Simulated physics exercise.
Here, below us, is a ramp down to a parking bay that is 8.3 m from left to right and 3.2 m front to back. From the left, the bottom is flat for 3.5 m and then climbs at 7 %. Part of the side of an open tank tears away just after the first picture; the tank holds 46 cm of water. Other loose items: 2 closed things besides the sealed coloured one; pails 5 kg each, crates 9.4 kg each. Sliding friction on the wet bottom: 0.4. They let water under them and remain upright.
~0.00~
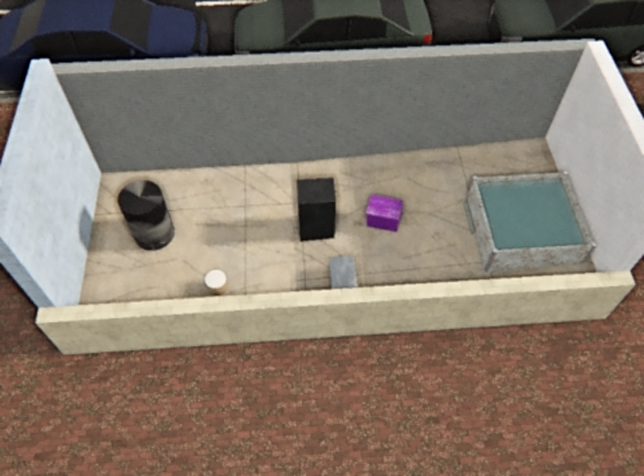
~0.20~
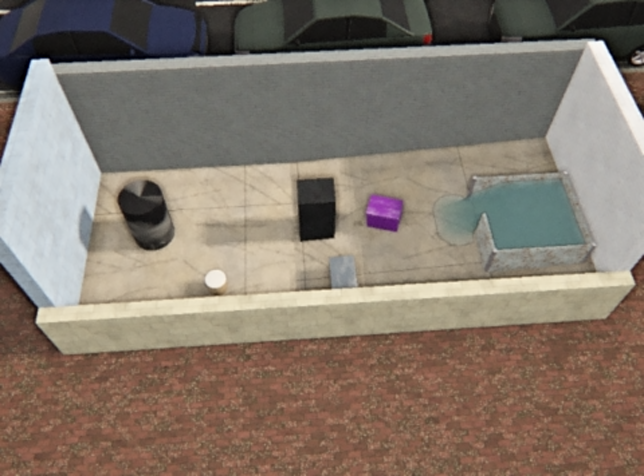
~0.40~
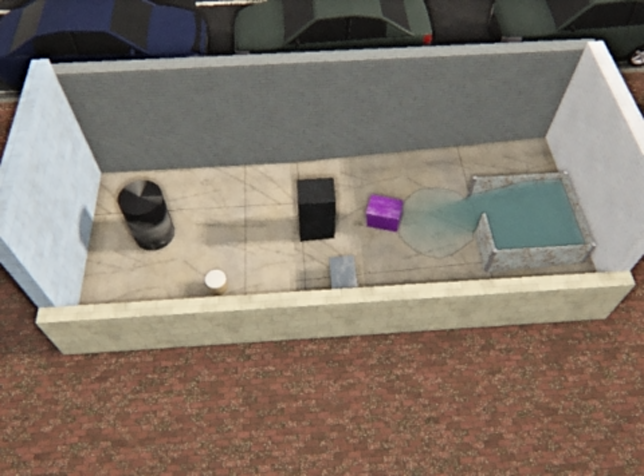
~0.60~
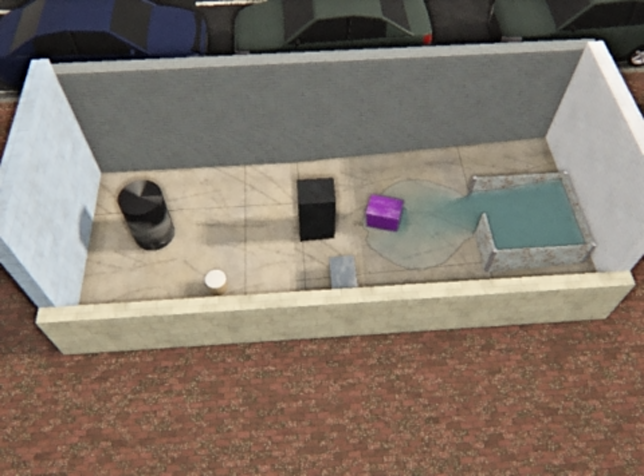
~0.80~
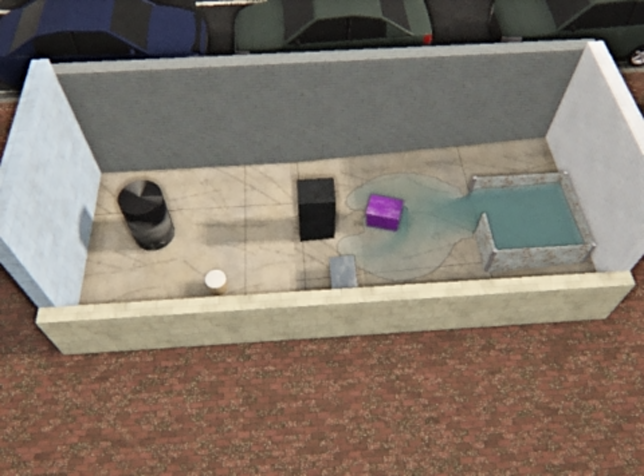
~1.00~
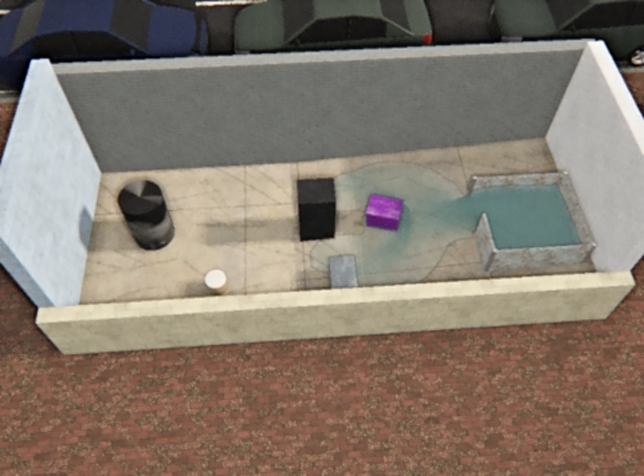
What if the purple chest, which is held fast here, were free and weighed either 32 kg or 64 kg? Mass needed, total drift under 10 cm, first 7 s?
Neither suffices.
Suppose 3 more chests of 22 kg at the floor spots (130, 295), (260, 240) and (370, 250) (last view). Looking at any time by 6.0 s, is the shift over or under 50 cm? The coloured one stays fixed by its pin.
Each in order: Not reached / not reached / surpassed.
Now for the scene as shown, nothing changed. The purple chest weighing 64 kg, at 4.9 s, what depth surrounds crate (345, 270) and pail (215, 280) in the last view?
About 13 and 13 cm.
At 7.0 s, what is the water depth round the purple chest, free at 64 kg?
About 3 cm.
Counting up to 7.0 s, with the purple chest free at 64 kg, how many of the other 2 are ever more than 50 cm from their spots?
2.
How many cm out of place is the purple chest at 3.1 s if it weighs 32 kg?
I'd put it at roughly 50 cm.
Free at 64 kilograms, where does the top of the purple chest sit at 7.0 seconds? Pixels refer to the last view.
About (354, 210).
After 1.4 s the purple chest would be 55 cm from its start with 32 kg and 24 cm from its start with 64 kg; 8 cm of water round it then.
After 3.1 s the purple chest would be 55 cm from its start with 32 kg and 55 cm from its start with 64 kg; 5 cm of water round it then.
After 4.9 s the purple chest would be 55 cm from its start with 32 kg and 55 cm from its start with 64 kg; 4 cm of water round it then.
After 7.0 s the purple chest would be 55 cm from its start with 32 kg and 55 cm from its start with 64 kg; 3 cm of water round it then.
